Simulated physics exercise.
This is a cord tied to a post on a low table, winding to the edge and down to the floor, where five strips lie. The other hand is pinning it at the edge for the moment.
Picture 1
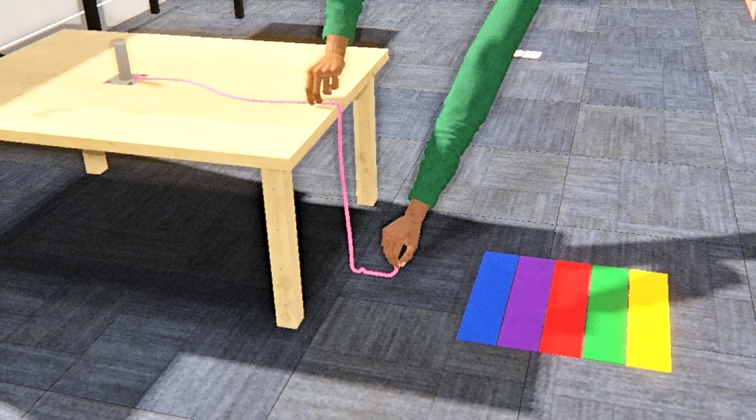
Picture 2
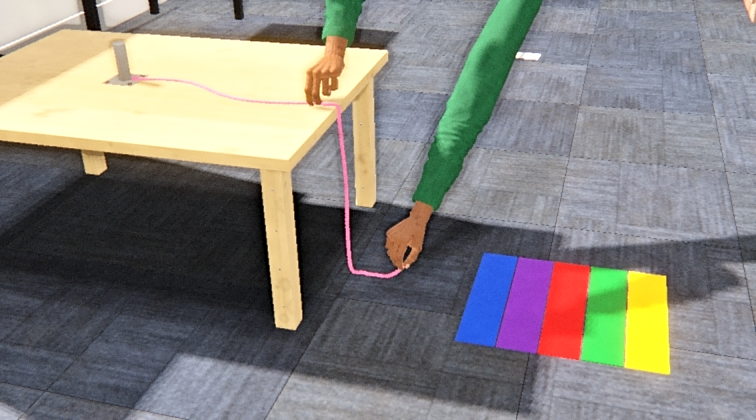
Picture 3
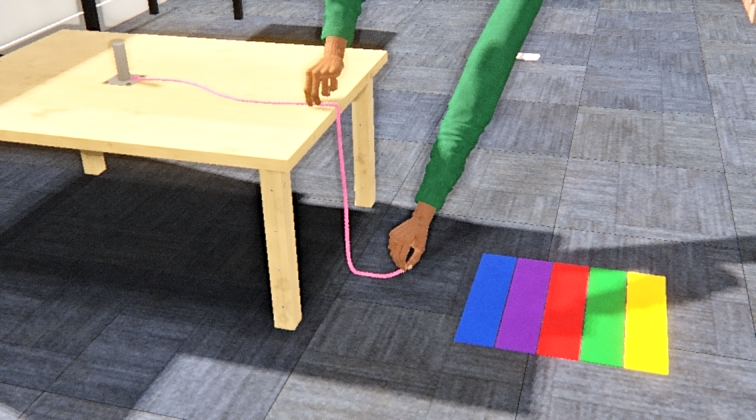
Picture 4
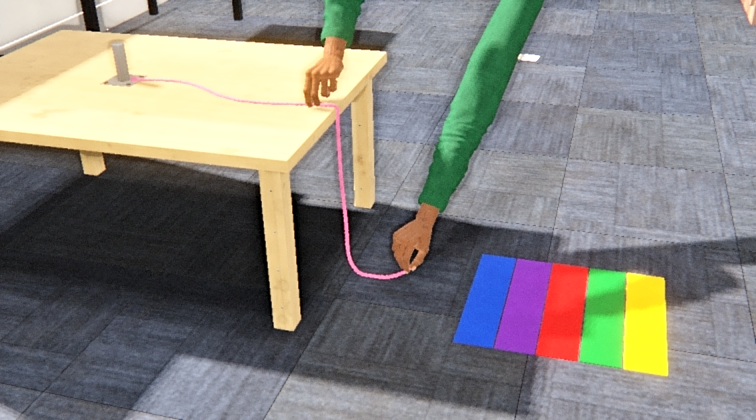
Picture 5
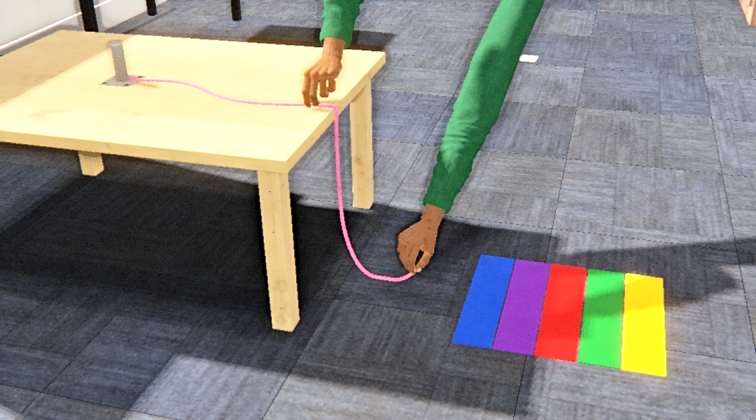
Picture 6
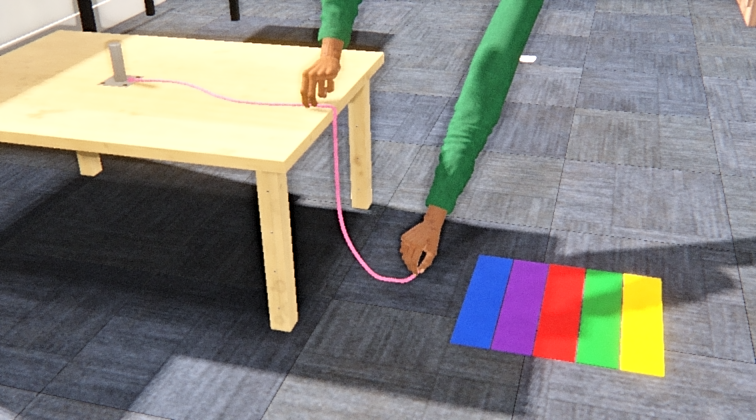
Two green-sleeved arms reach over a carpeted floor, seen from slightly above, one hand at the edge of a low pale wooden table. A pink cord runs from a grey post across the tabletop and down to the other hand, left of blue, purple, red, green and yellow strips. The lower hand draws the cord's end slightly rightward, its hanging bend rounding, while the view barely shifts.
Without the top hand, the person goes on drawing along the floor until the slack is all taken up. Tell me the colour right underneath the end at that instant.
Right underneath is purple.
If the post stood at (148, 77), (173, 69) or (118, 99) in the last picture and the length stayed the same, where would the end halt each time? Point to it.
Respectively (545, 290), (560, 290) and (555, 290).
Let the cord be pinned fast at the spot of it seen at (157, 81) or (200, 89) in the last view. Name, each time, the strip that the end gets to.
In order, purple and purple.
Soon after, end near (455, 276); short of the strips.
Then, end near (497, 282); over blue.
At full stretch, end near (521, 286); over purple. It gets as far as the purple strip.
